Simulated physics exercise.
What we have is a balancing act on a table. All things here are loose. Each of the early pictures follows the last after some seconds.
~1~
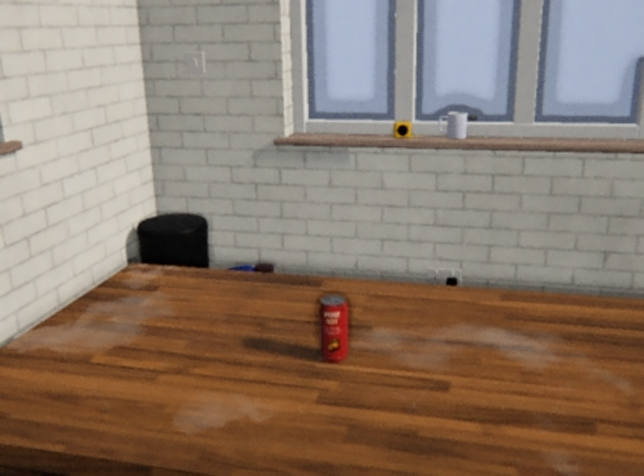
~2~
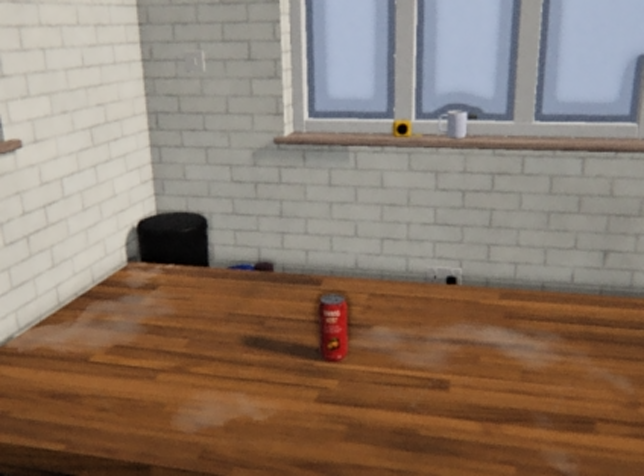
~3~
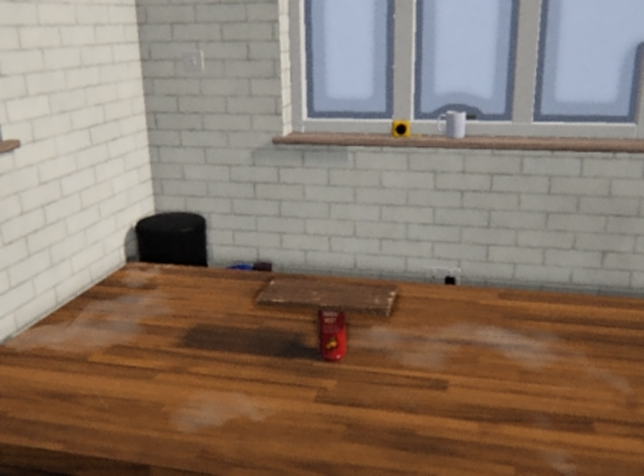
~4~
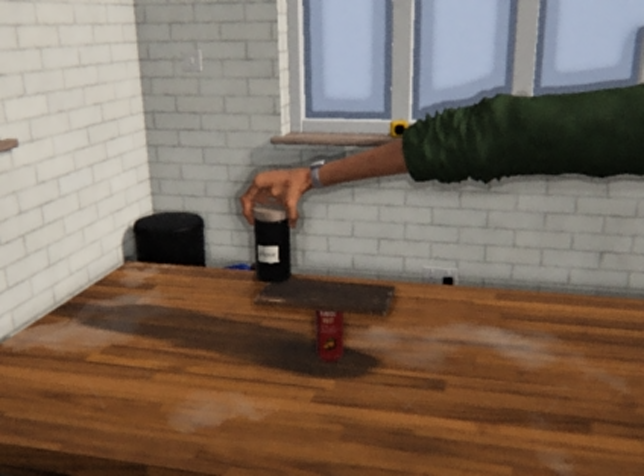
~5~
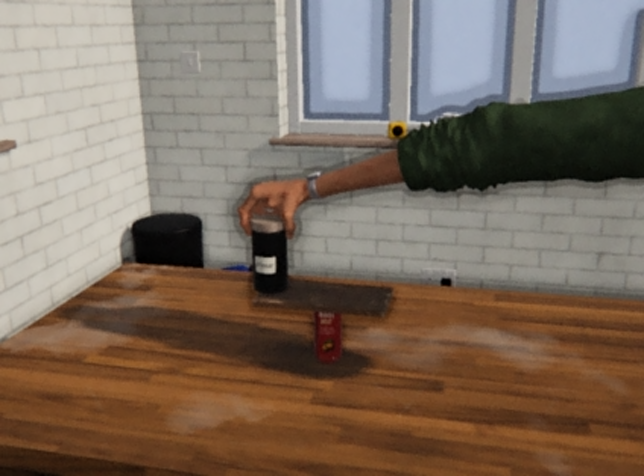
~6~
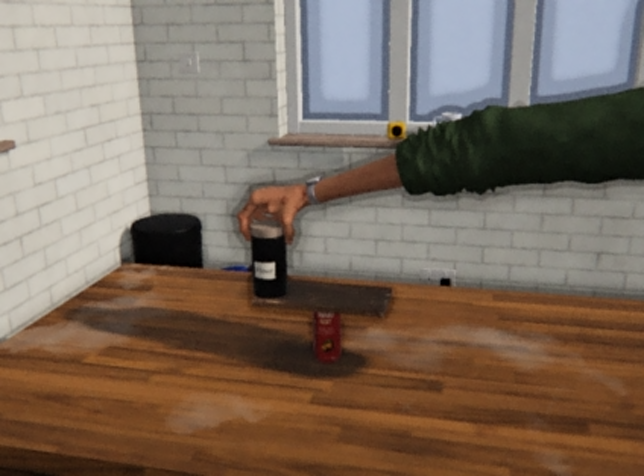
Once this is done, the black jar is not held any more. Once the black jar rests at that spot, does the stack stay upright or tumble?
I predict the stack won't bear it.
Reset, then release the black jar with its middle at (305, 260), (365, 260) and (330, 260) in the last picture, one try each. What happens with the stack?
So, first it tips over, next it tips over, and last it stays steady.
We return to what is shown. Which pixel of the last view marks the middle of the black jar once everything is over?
Look around (219, 342) in the final frame.
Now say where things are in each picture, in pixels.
In the first picture, the last thing is not in view yet; red can (333, 330).
In the second picture, the last thing is not in view yet; red can (333, 328).
In the third picture, the last thing is not in view yet; red can (332, 328).
The fourth picture shows on its way; black jar (273, 243); red can (330, 328).
The fifth picture shows on its way; black jar (270, 254); red can (328, 330).
The sixth picture shows set down, still held; black jar (269, 259); red can (327, 330).
Then, 0.40 s later than the last frame, black jar now fallen; brown board tilted by 69°.
Then, 0.80 s later than the last frame, brown board now fallen; red can tilted by 44°.
When it is over, fallen, red can, brown board and black jar. End places, in pixels of the last picture, black jar near (219, 342). The stack gives way.
